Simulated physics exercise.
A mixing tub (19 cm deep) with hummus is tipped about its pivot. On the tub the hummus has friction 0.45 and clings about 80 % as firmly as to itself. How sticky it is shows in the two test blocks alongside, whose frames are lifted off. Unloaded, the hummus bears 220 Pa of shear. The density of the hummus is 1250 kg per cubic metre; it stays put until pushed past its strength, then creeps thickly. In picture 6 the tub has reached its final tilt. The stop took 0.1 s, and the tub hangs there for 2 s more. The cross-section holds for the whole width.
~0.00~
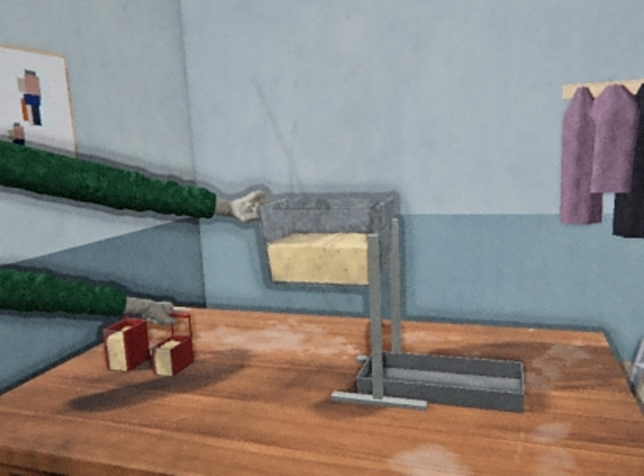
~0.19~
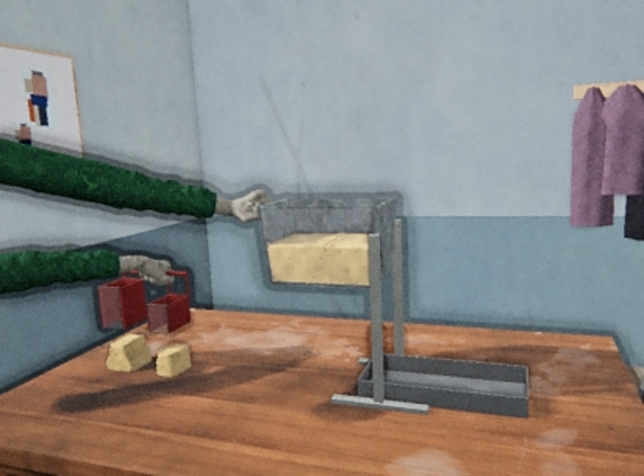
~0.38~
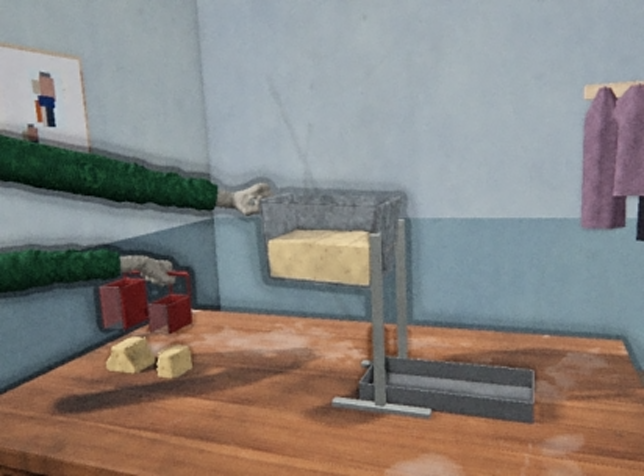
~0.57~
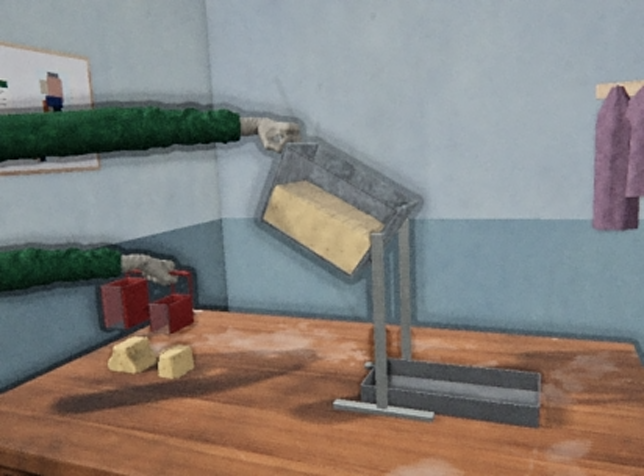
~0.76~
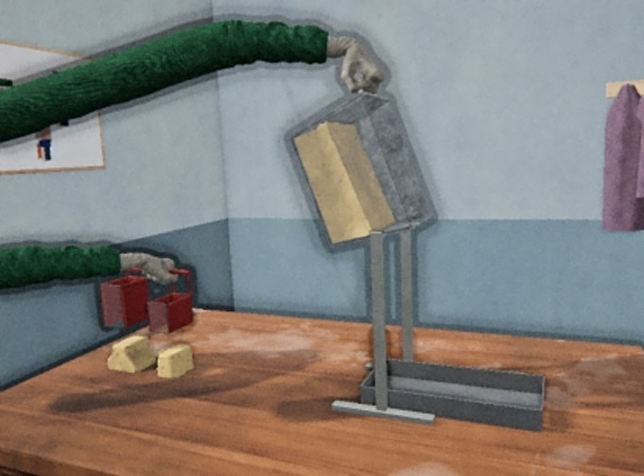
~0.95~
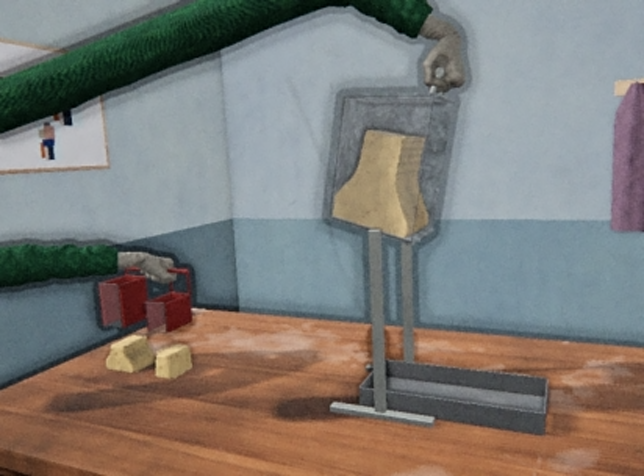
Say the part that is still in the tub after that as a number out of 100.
The part that is still in the tub after that is near 0 %.
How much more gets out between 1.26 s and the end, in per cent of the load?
About 30 %.
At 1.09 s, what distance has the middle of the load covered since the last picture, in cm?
Some 12 cm.
By 1.09 s, the tub is at 100 degrees and holds 48 %.
By 1.26 s, the tub is at 100 degrees and holds 28 %.
By 1.43 s, the tub is at 100 degrees and holds 21 %.
By 1.60 s, the tub is at 100 degrees and holds 16 %.
By 2.95 s, at the end, the tub is at 100 degrees and holds 0 %.
